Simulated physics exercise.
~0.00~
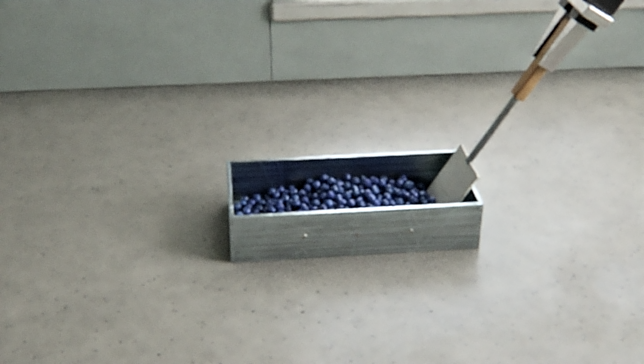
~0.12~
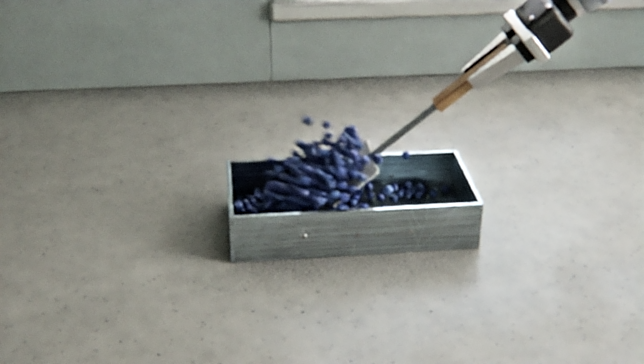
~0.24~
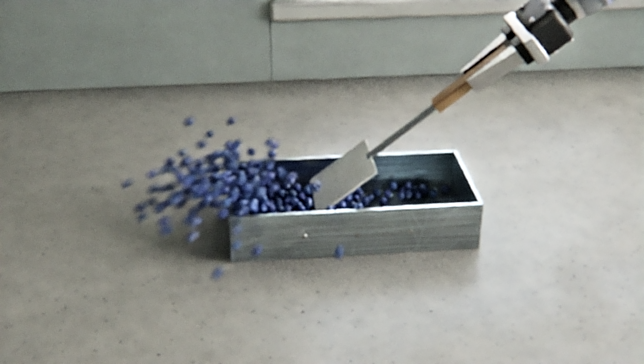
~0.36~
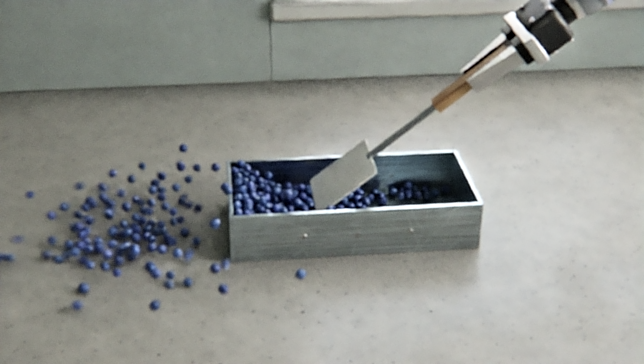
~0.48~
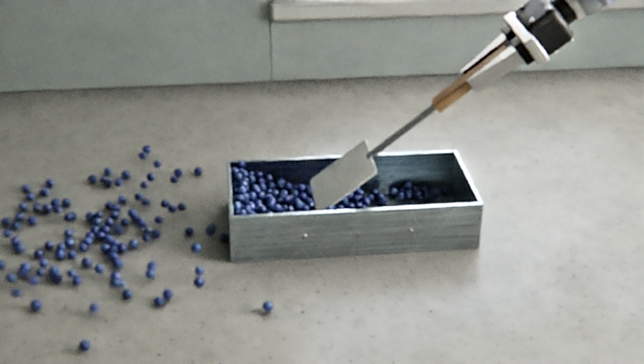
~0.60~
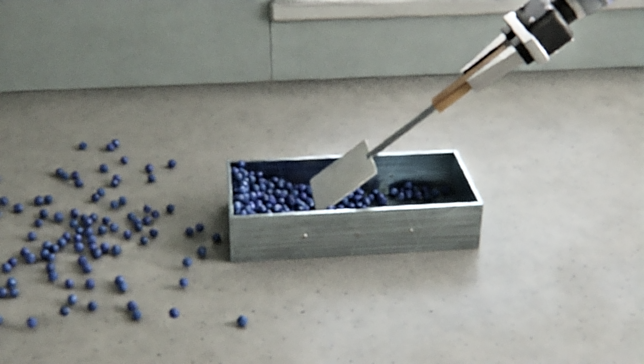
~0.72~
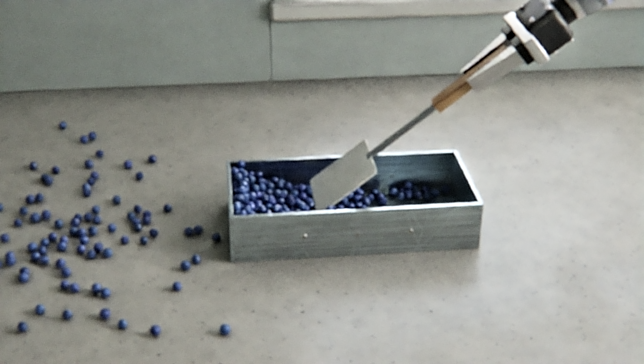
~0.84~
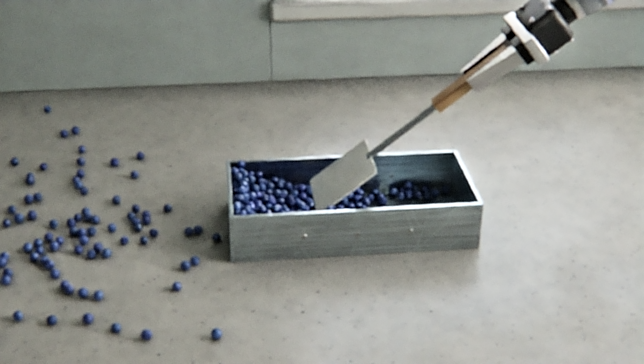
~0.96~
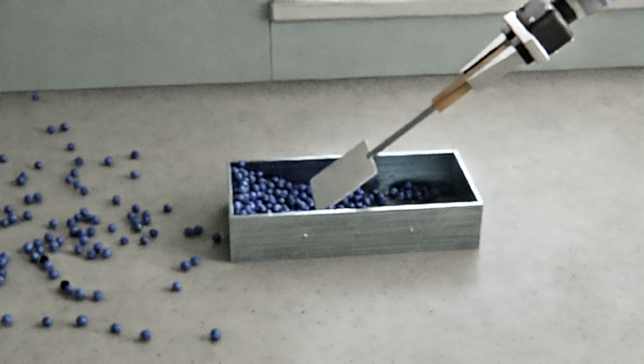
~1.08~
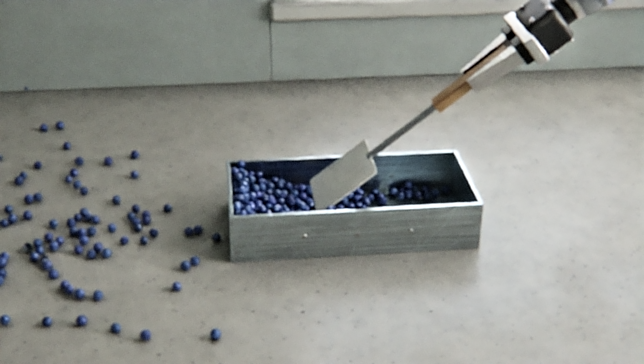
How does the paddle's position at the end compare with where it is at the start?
At the start the paddle is at the right end of the tin, and by the end it has moved left and rests near the middle of the tin.
